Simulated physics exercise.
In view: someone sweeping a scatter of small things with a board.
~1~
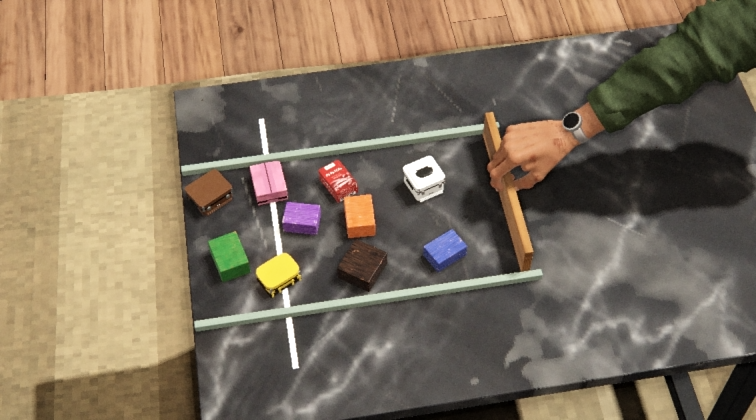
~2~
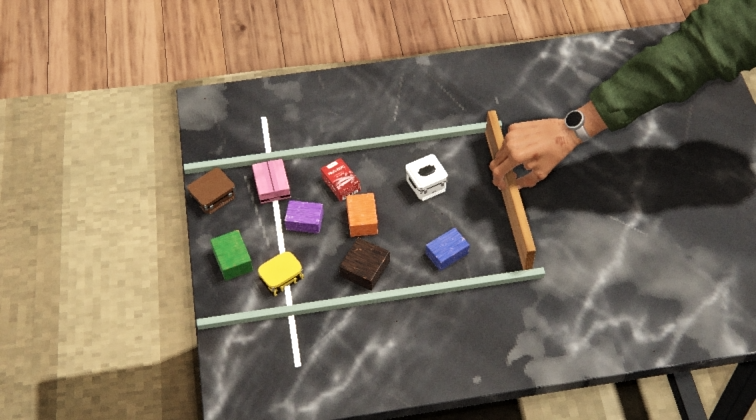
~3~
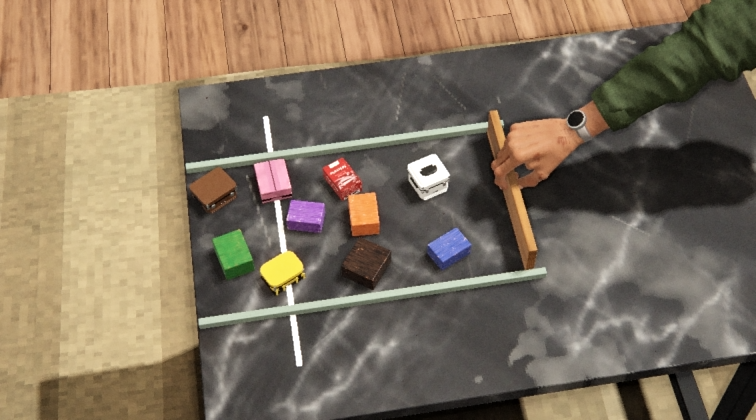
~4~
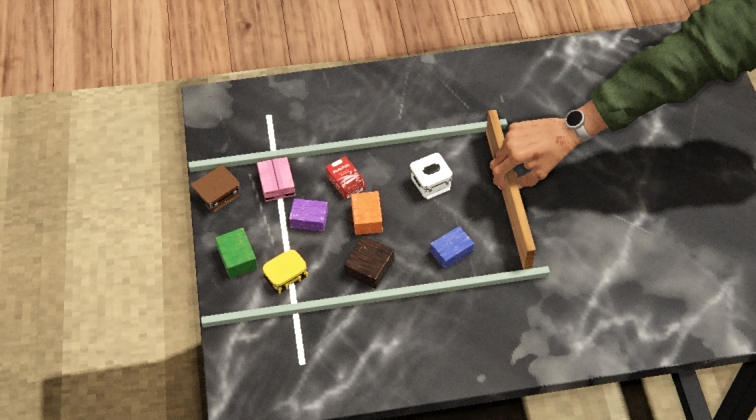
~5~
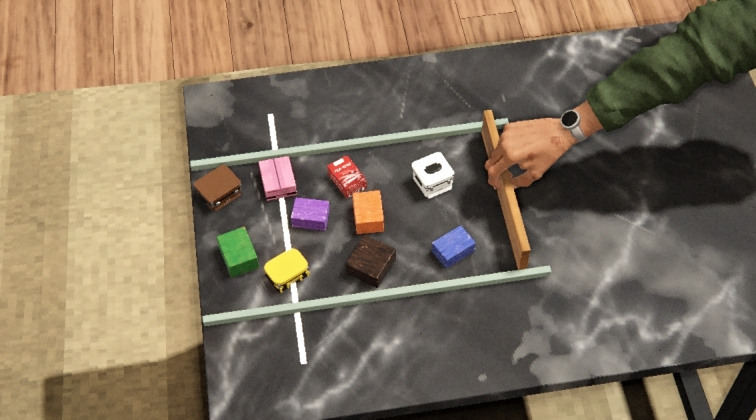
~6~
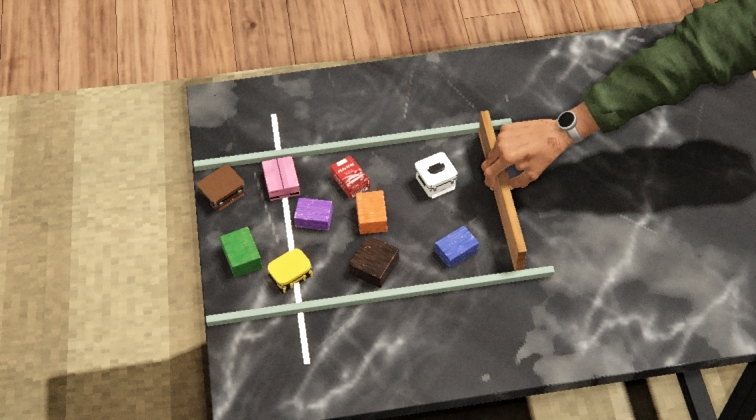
A hand in a green sleeve easing a wooden board slightly left between pale rails, with small colourful blocks scattered on dark marble.
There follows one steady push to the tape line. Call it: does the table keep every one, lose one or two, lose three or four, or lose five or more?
It loses one or two.
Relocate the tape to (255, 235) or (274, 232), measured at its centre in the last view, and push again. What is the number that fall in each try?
Tallies: 4, 2.
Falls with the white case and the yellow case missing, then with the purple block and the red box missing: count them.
In order, the numbers are 0 and 0.
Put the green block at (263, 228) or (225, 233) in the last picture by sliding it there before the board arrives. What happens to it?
The green block stays on; stays on.
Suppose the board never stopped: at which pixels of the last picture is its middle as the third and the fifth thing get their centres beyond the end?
Pixels in order: Roughly (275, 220), roughly (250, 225).
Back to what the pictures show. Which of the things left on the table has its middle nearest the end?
Yellow case.
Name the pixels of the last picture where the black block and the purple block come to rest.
First: About (244, 289); second: About (244, 225).
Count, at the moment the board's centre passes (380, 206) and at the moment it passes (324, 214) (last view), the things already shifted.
In order, the tallies are 5 and 9.
Early on, none off yet; brown case at rest near (222, 189); green block at rest near (241, 252); yellow case at rest near (290, 270).
A while later, none off yet; brown case travelled a little near (210, 189); green block at rest near (241, 252); yellow case travelled about its own width near (242, 284).
Finally, the number that fall off is one or two; lost, brown case.
